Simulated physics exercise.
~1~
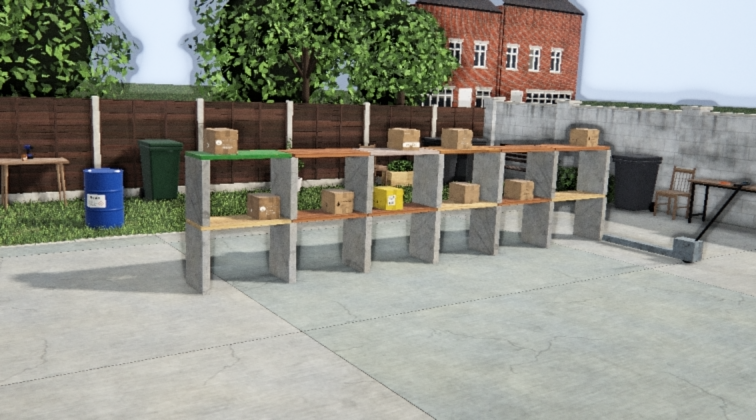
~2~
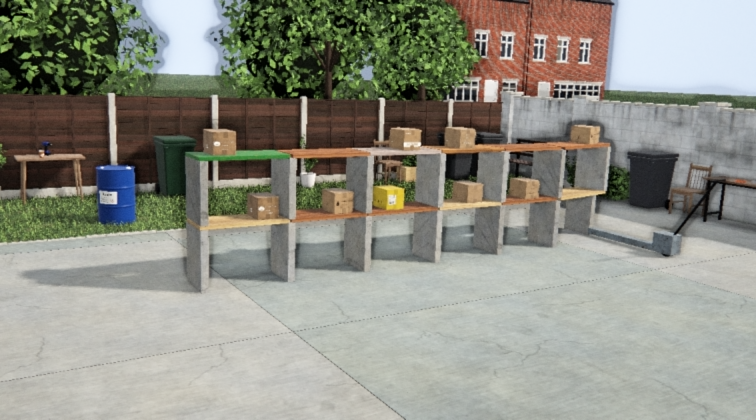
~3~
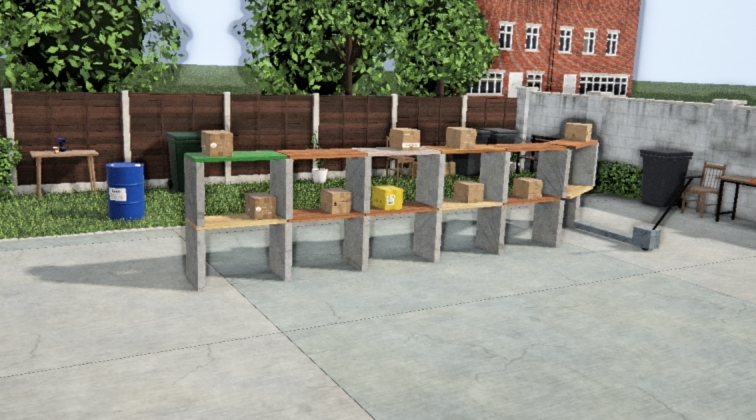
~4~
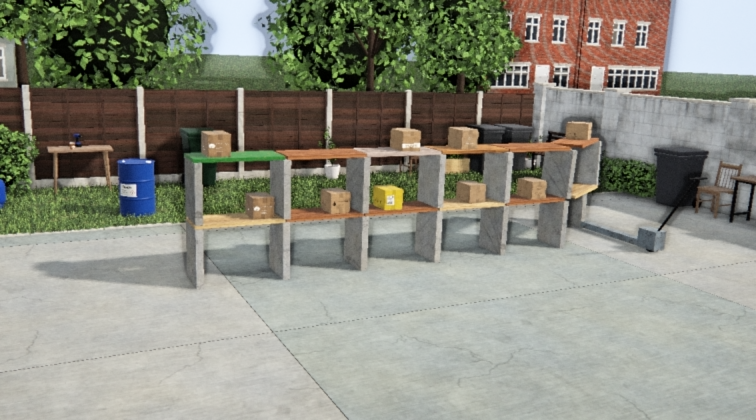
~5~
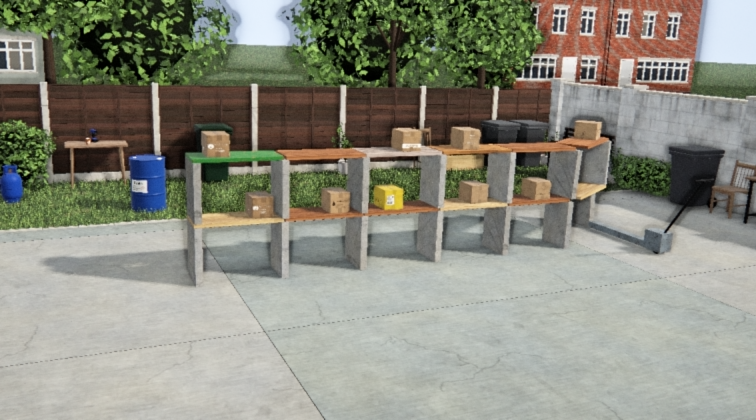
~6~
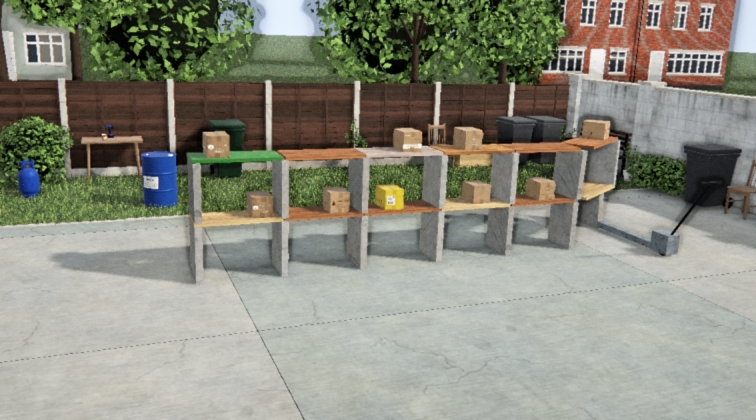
In the video, a long two-tier shelf of grey blocks and loose boards, one green, holds cardboard cartons and one yellow carton in a fenced yard. The view drifts sideways while a low jack sits at the right end, and the shelf remains standing with its cartons in place.
